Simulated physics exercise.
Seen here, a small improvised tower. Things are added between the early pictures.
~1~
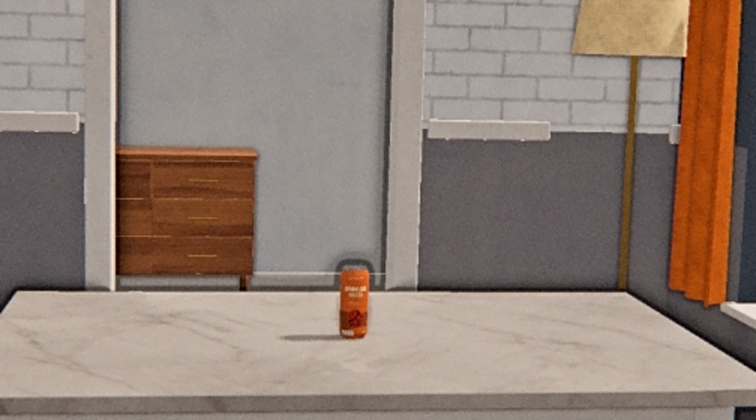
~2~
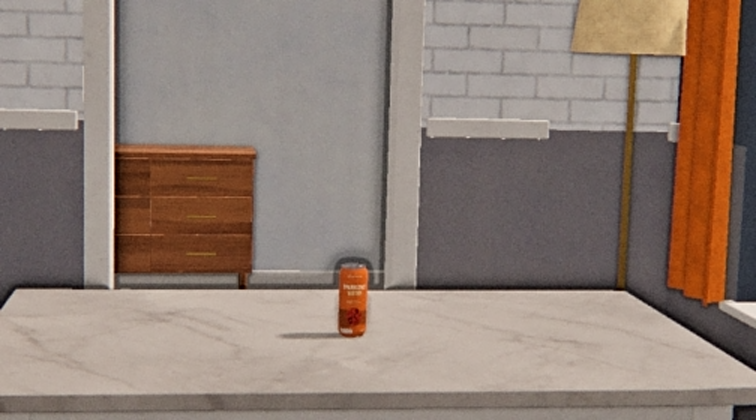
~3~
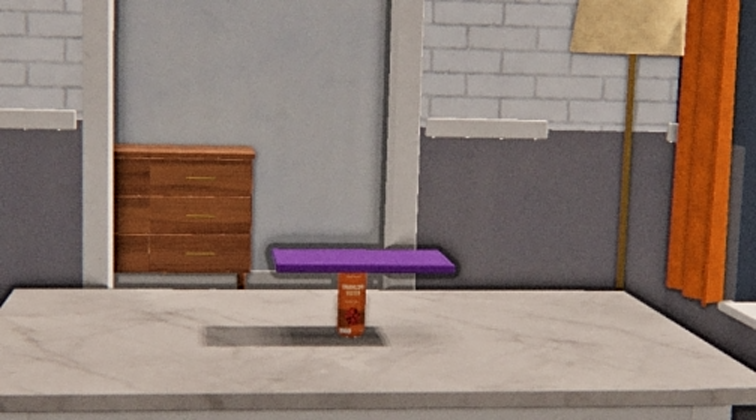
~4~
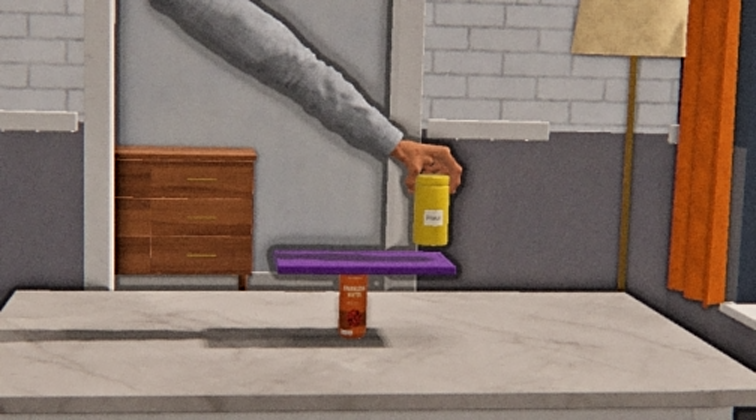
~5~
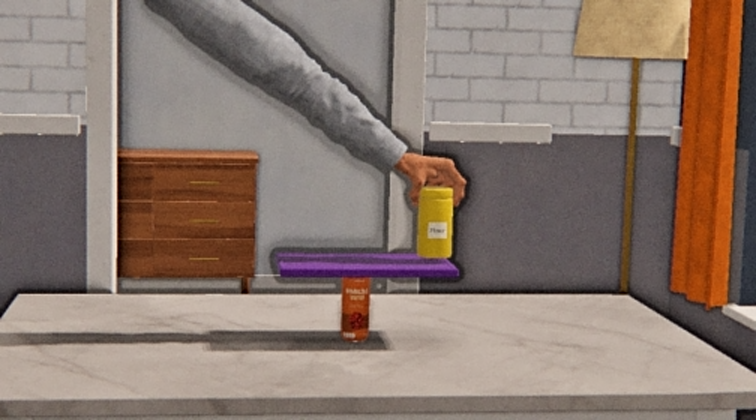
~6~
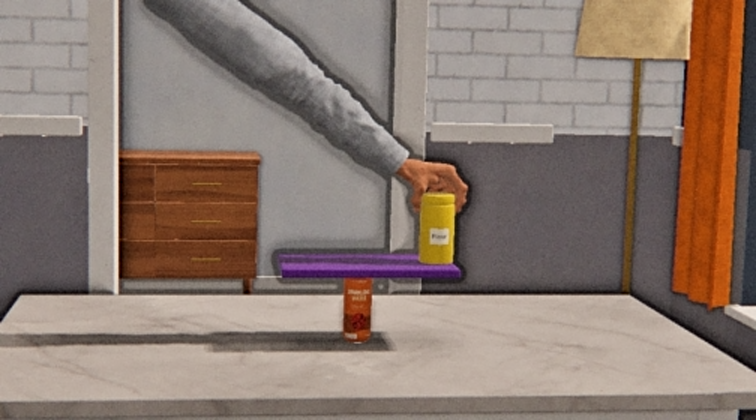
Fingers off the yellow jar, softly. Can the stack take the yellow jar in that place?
In the end the stack loses its balance.
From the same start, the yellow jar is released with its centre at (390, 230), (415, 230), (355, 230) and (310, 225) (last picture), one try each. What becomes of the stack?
First try: It gives way; second try: It loses its balance; third try: It holds; fourth try: It comes apart.
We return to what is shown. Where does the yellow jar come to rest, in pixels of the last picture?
Near (480, 324).
Then, 0.30 s later than the last frame, yellow jar now fallen; purple lid tilted by 61°.
Then, 0.50 s later than the last frame, purple lid on its side.
When it is over, fallen, yellow jar; lying over in the stack, purple lid; orange can as before. End places, in pixels of the last picture, yellow jar near (479, 324). The stack comes apart.
